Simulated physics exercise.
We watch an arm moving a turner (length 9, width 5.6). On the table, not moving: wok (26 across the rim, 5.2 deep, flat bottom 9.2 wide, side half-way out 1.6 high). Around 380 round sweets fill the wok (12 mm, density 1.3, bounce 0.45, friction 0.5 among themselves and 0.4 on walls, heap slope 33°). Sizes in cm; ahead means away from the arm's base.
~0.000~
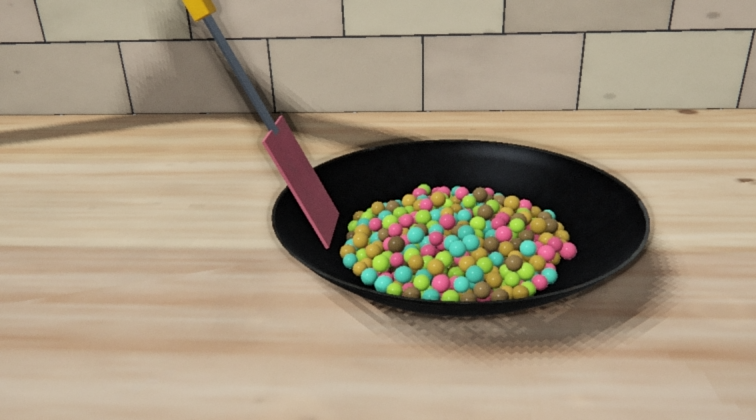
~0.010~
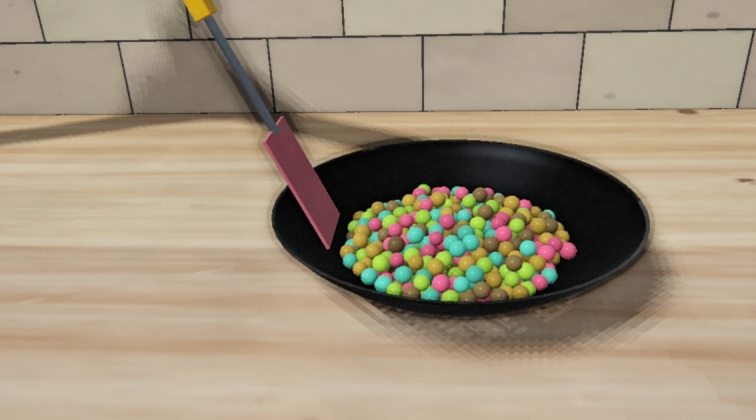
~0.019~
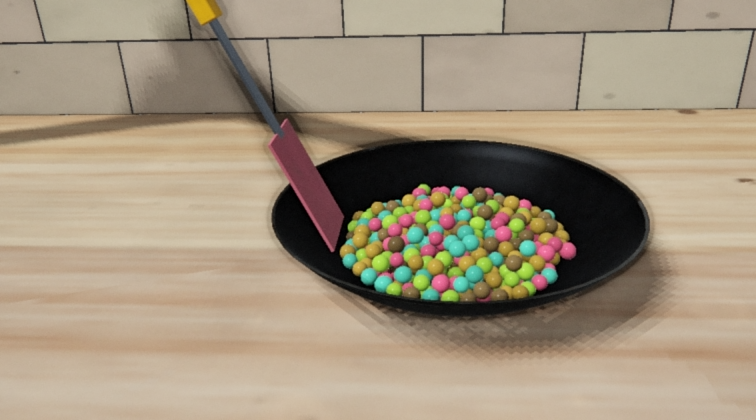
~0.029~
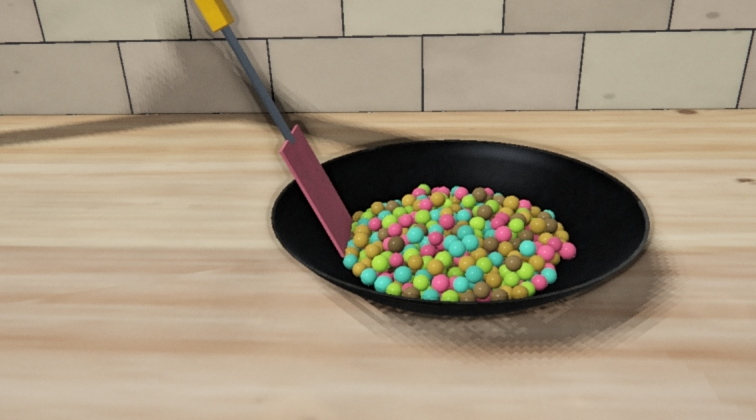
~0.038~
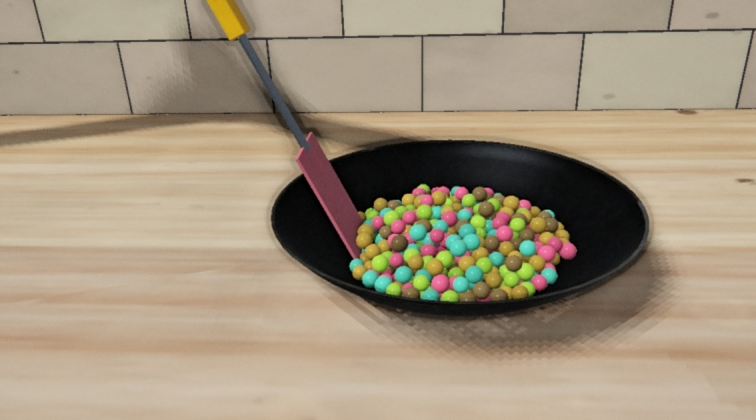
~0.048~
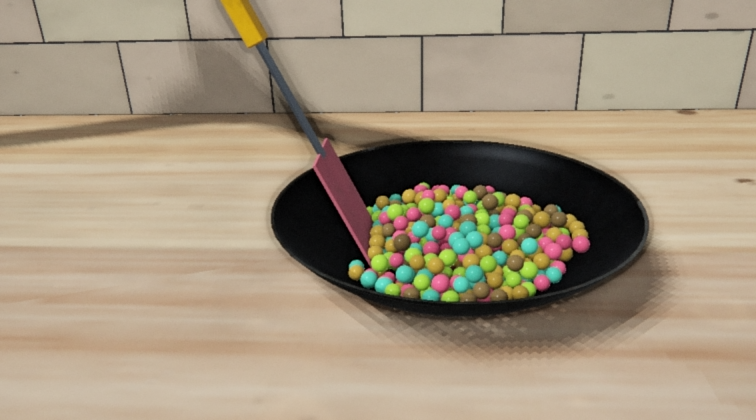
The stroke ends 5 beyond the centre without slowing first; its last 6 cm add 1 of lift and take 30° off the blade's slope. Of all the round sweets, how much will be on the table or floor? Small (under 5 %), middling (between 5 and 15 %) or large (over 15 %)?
Answer: Middling; between 5 and 15 % of the round sweets finish on the table or floor.
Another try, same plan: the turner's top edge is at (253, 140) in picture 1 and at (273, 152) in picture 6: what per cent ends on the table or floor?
Some 0 per cent.
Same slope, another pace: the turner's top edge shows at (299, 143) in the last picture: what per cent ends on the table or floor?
Some 0 per cent.
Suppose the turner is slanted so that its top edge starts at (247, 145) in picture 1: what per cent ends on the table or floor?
About 10 per cent.
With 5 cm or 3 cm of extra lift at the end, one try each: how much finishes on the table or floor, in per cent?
About 15 and 15 per cent.
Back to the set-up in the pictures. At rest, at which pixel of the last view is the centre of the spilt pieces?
Around (739, 269).
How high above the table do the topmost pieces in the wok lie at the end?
Roughly 6.5 cm.
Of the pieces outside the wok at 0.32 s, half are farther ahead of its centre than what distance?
About 18 cm.
After 0.08 s, sloping 65°, highest piece 6 above the table; 377 in the wok.
After 0.10 s, sloping 55°, highest piece 8 above the table; 373 in the wok, 4 on the blade or in flight.
After 0.32 s, sloping 35°, highest piece 6 above the table; 338 in the wok, 37 on the table or floor, 2 on the blade or in flight.
After 1.37 s, sloping 35°, highest piece 6 above the table; 338 in the wok, 39 on the table or floor.
At rest, 338 in the wok, 39 on the table or floor. That is 10 % on the table or floor.
